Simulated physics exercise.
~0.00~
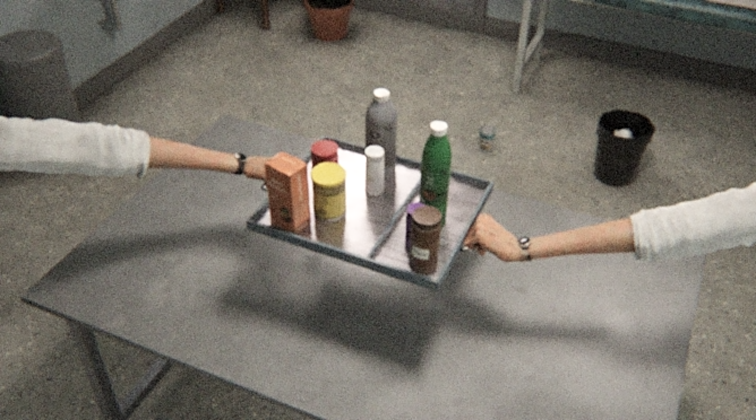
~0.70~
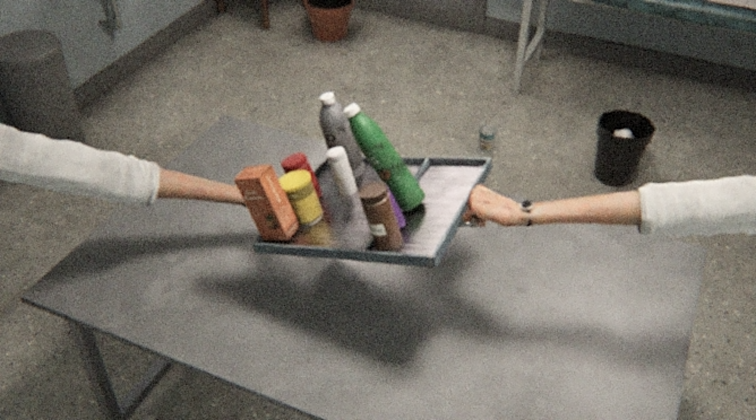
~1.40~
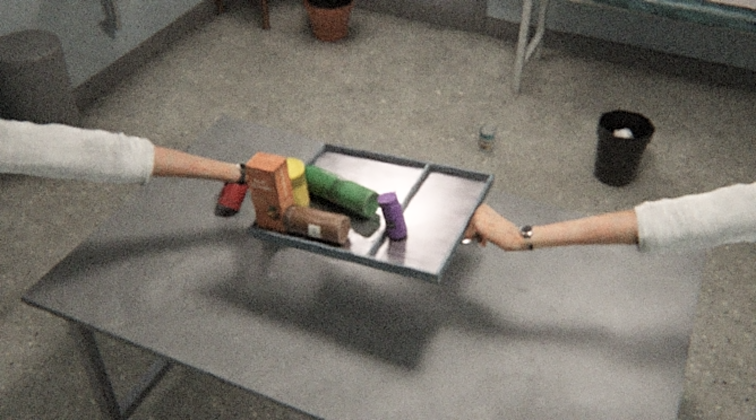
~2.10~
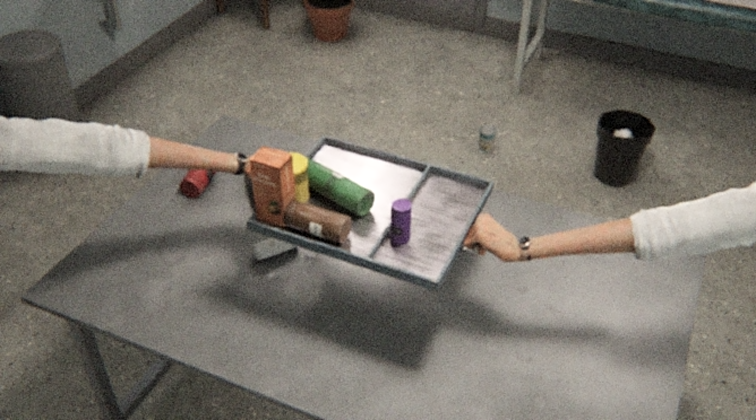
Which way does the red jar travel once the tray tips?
The red jar moves to the left, going off that side of the tray.
At the start, two hands hold a metal tray above a grey table, with bottles, jars, tins and an orange carton standing on it. The tray tips down toward the left, and the bottles and jars lean over that way. The green bottle and the brown jar topple onto their sides, while the red jar goes over the left edge and the grey bottle and white shaker leave the tray. The hands then bring the tray back nearly level. At the end, the orange carton, yellow tin and purple shaker still stand on the tray beside the fallen green bottle and brown jar.
